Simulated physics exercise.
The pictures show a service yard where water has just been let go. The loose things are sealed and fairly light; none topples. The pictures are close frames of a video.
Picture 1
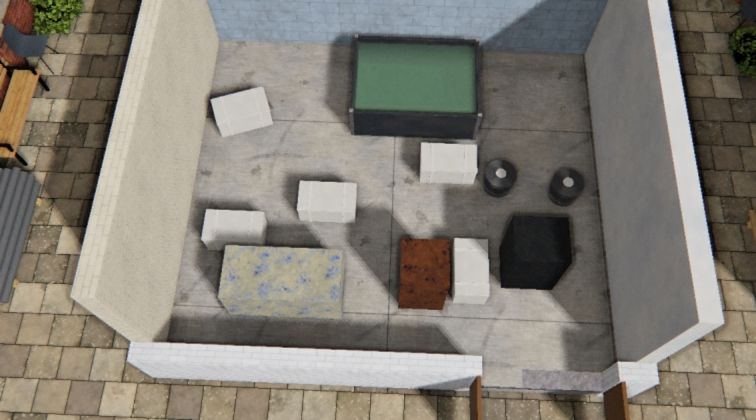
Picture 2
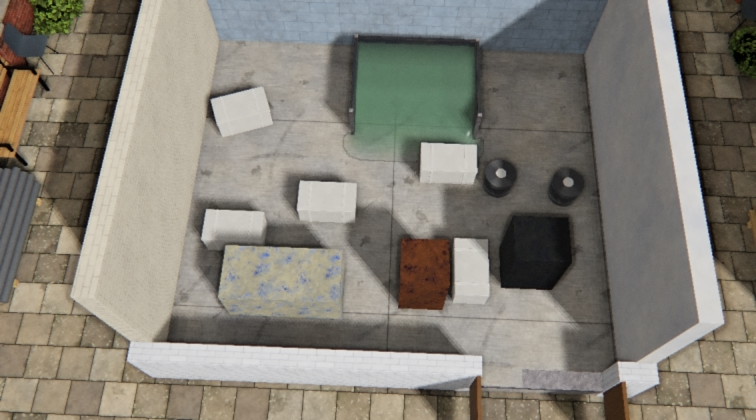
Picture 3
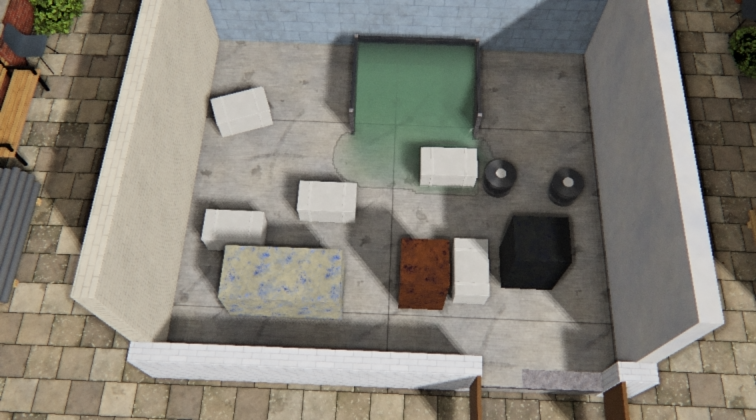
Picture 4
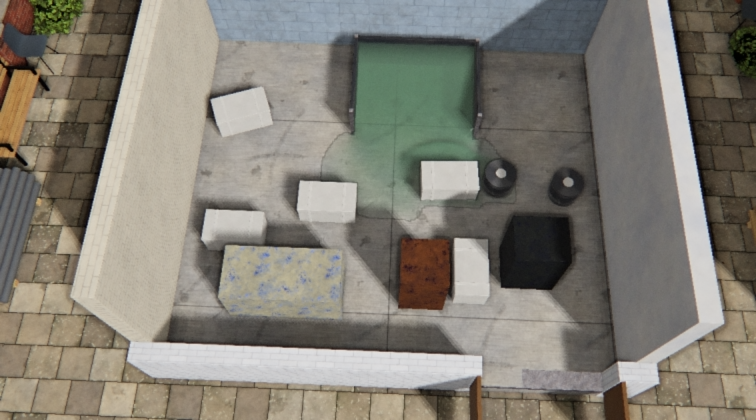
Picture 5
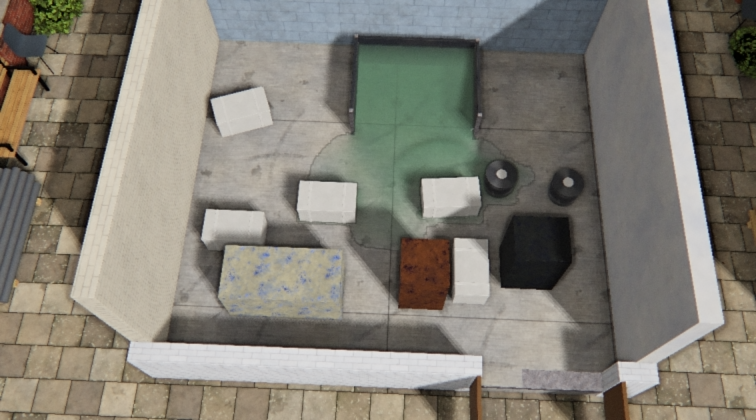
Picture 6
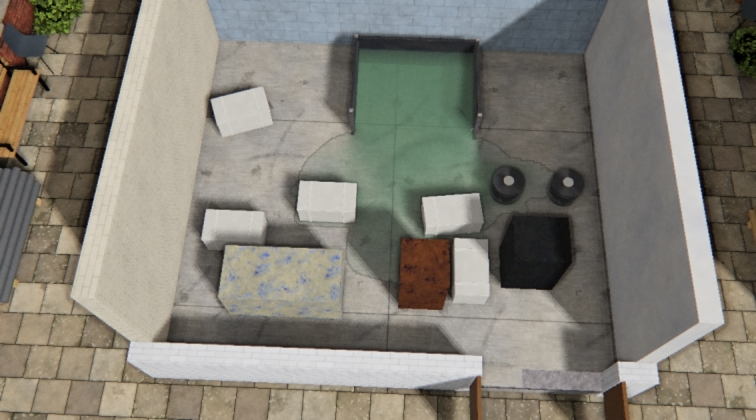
The footage shows green water spreading from an open-fronted tank across a walled yard, pushing a white trunk toward the viewer between other boxes, then nudging a dark round tub slightly right while the remaining objects stay put.
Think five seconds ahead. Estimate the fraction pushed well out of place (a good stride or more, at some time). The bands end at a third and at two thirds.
Share: At least two thirds.
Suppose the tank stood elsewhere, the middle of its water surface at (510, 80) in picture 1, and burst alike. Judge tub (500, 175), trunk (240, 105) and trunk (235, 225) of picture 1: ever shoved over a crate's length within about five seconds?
One after the other: Yes, not that far, never so far.
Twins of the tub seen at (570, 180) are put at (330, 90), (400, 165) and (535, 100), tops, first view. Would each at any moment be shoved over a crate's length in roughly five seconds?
In turn: Not that far, shifted that much, less than that.
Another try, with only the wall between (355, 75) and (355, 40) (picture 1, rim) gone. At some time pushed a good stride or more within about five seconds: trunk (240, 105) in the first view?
For that one: Swept aside.
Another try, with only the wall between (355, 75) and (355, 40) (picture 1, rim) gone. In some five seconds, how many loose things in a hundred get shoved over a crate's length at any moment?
About 10 per cent.
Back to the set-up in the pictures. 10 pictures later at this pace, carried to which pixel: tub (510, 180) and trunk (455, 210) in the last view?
Close to (596, 261) and (471, 254).
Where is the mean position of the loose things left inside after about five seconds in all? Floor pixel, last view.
Close to (415, 242).
A moment on, 2 of 7 are well off their spots; 0 afloat.
Next, 4 of 7 are well off their spots; 1 afloat.
Later, 5 of 7 are well off their spots; 2 afloat.
In the end, 5 of 7 are well off their spots, and 5 have been at some point; 1 afloat.
